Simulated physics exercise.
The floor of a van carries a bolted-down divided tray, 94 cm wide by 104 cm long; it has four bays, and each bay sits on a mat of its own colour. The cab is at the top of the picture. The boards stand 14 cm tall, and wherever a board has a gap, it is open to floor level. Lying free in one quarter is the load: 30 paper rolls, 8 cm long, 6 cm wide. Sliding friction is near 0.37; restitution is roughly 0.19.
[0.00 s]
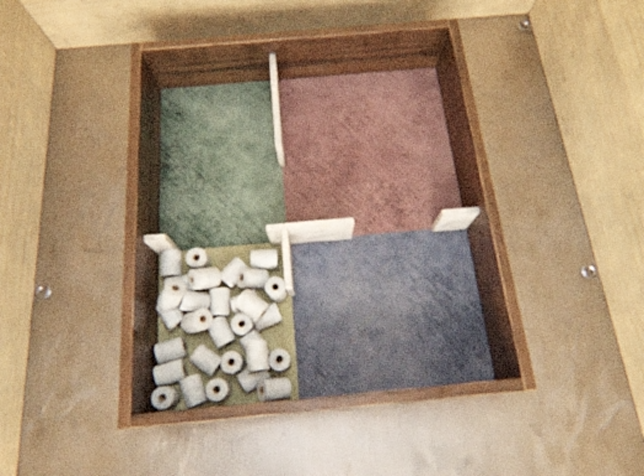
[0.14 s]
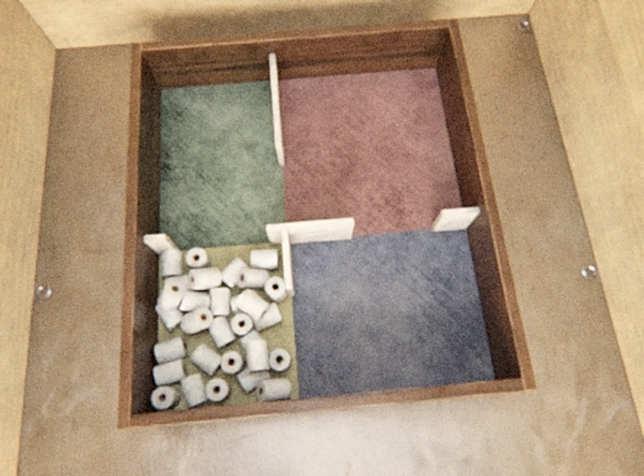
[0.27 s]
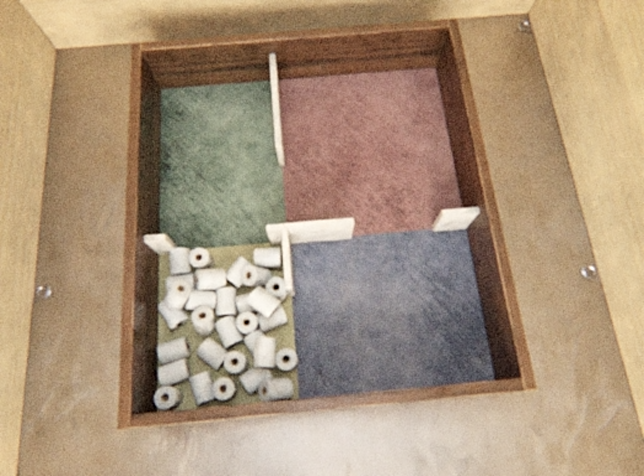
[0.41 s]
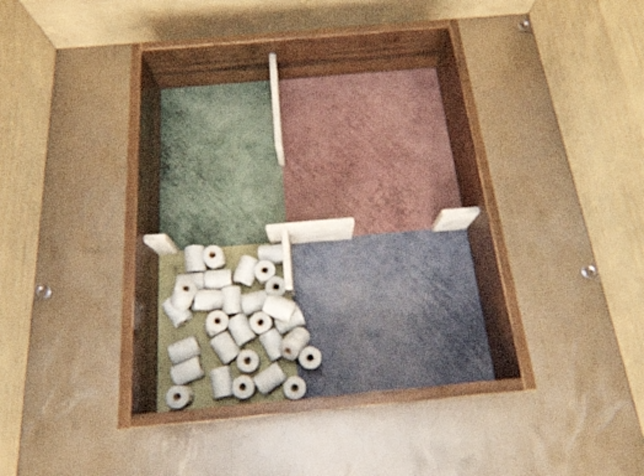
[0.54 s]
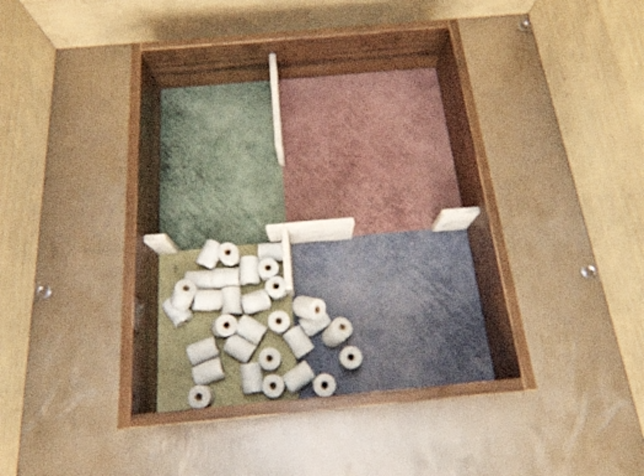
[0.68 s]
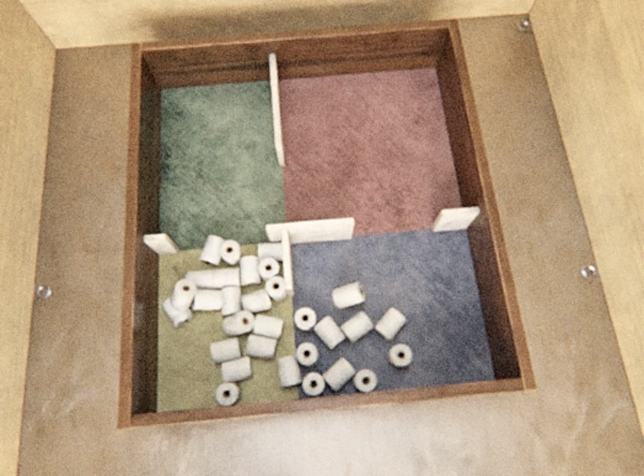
In a wooden box with four coloured bays, white rolls crowded on the yellow mat shift right, some rolling onto the blue mat.
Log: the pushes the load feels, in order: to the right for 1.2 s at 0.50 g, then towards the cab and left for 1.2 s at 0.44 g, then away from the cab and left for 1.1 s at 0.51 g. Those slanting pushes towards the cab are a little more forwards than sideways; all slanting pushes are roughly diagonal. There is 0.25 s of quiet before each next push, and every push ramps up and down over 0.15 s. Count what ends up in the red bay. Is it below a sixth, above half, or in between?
Red bay: Not even a sixth of the load.
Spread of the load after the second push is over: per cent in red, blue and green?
By that time it's red at 20 percent, blue at 40 percent and green at 20 percent.
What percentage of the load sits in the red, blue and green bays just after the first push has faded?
The split is red 0, blue 60, green 0 percent.
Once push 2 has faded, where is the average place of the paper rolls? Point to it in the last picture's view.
It works out to somewhere near (291, 207) in the final view.
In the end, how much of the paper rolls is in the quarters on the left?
I'd say close to 70 per cent.
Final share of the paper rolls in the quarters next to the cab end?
Around 40 per cent.
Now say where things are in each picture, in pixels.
The first picture shows middle of the blue mat (388, 309); middle of the green mat (220, 160); middle of the red mat (367, 148); middle of the yellow mat (224, 324); 30 in the yellow bay; the roll farthest behind, in the direction of the first push, is at (167, 398).
In the second picture, 30 in the yellow bay; the roll farthest behind, in the direction of the first push, is at (167, 398).
In the third picture, 30 in the yellow bay; the roll farthest behind, in the direction of the first push, is at (169, 398).
In the fourth picture, 2 in the blue bay and 28 in the yellow bay; the roll farthest behind, in the direction of the first push, is at (178, 311).
In the fifth picture, 7 in the blue bay and 23 in the yellow bay; the roll farthest behind, in the direction of the first push, is at (178, 311).
In the sixth picture, 10 in the blue bay and 20 in the yellow bay; the roll farthest behind, in the direction of the first push, is at (178, 311).
After push 1 (1.44 s), 17 in the blue bay and 13 in the yellow bay.
After push 2 (2.89 s), 5 in the red bay, 12 in the blue bay, 7 in the green bay and 6 in the yellow bay.
After push 3 (4.24 s), 2 in the red bay, 7 in the blue bay, 9 in the green bay and 12 in the yellow bay.
Final count (at 5.59 s), 2 in the red bay, 7 in the blue bay, 9 in the green bay and 12 in the yellow bay. Asked share, 2 of 30, 7 per cent.
